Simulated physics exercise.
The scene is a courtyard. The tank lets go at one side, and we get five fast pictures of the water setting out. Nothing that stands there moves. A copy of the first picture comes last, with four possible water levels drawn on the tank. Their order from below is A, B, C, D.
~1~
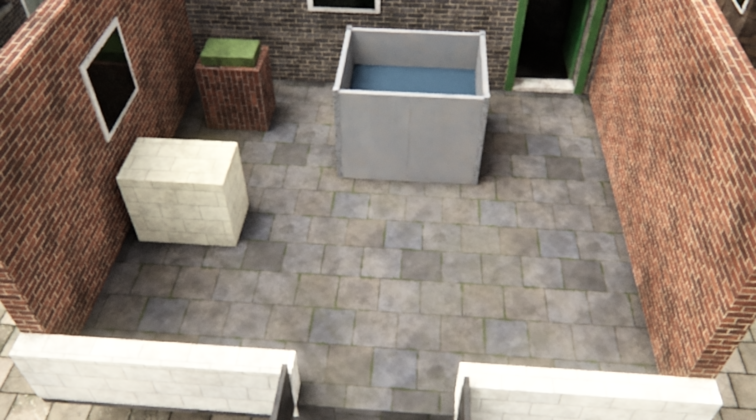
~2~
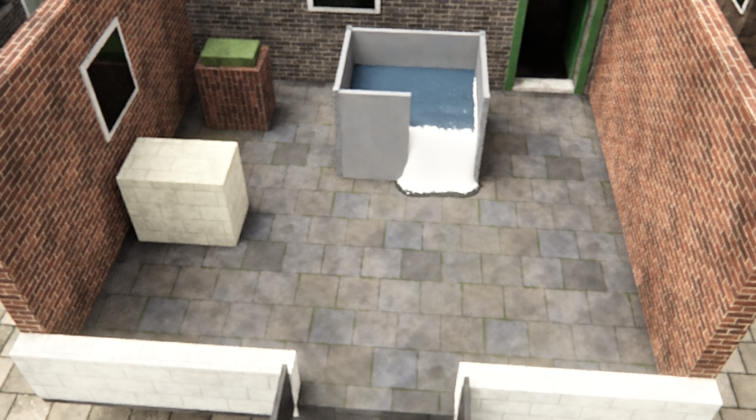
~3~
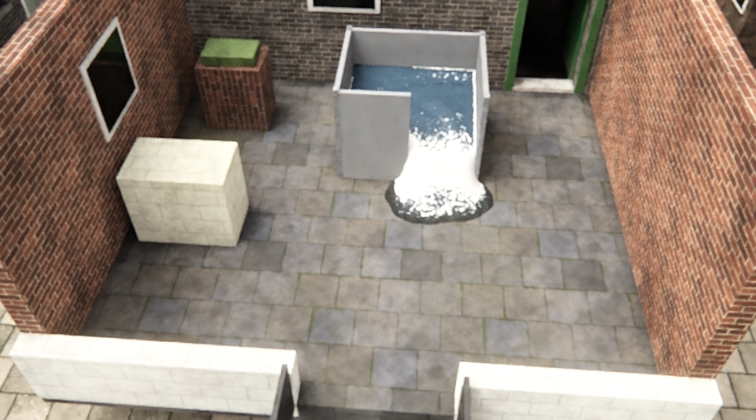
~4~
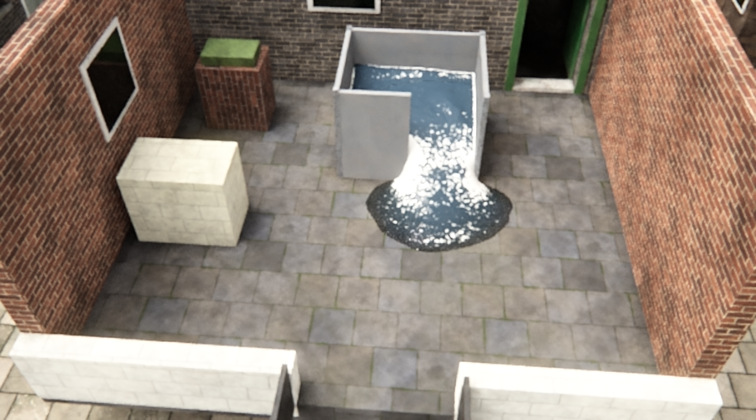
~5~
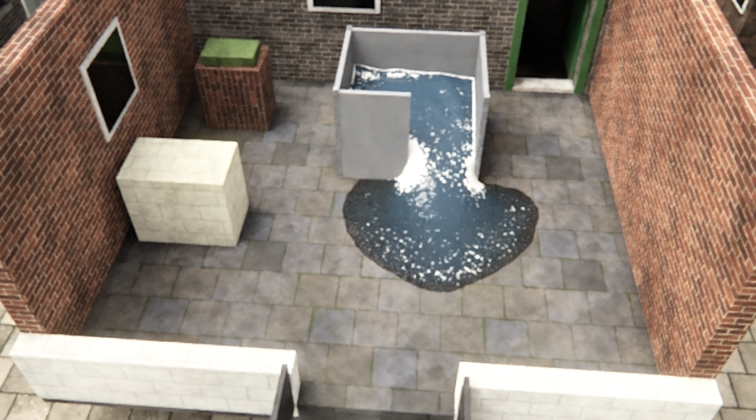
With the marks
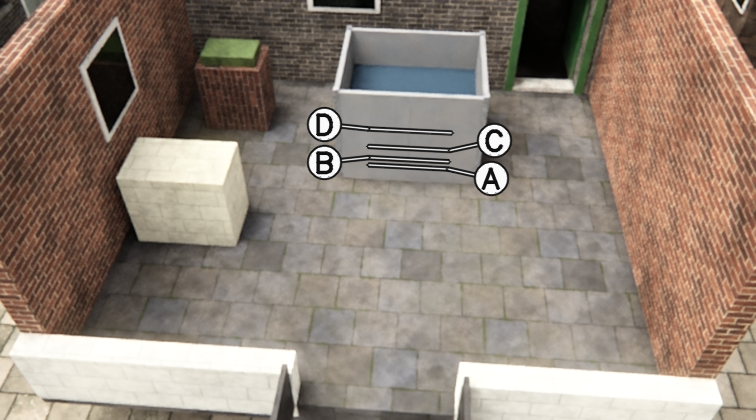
A large grey tank of water stood in a brick-walled courtyard until part of its front disappeared, and the water poured out in a white, foamy rush, spreading forward across the paving in a widening dark puddle.
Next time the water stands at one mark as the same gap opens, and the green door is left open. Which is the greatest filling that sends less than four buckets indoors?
I would pick level D.
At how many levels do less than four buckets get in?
All four.
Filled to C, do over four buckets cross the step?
No, not at all.
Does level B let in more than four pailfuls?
No, not at all.
On the marked copy, A at (408, 166); B at (408, 159); C at (409, 148); D at (409, 130); from the bottom up A, B, C, D.
With A, nothing gets over.
With B, nothing gets over.
With C, nothing gets over.
With D, a bucket or two gets in.
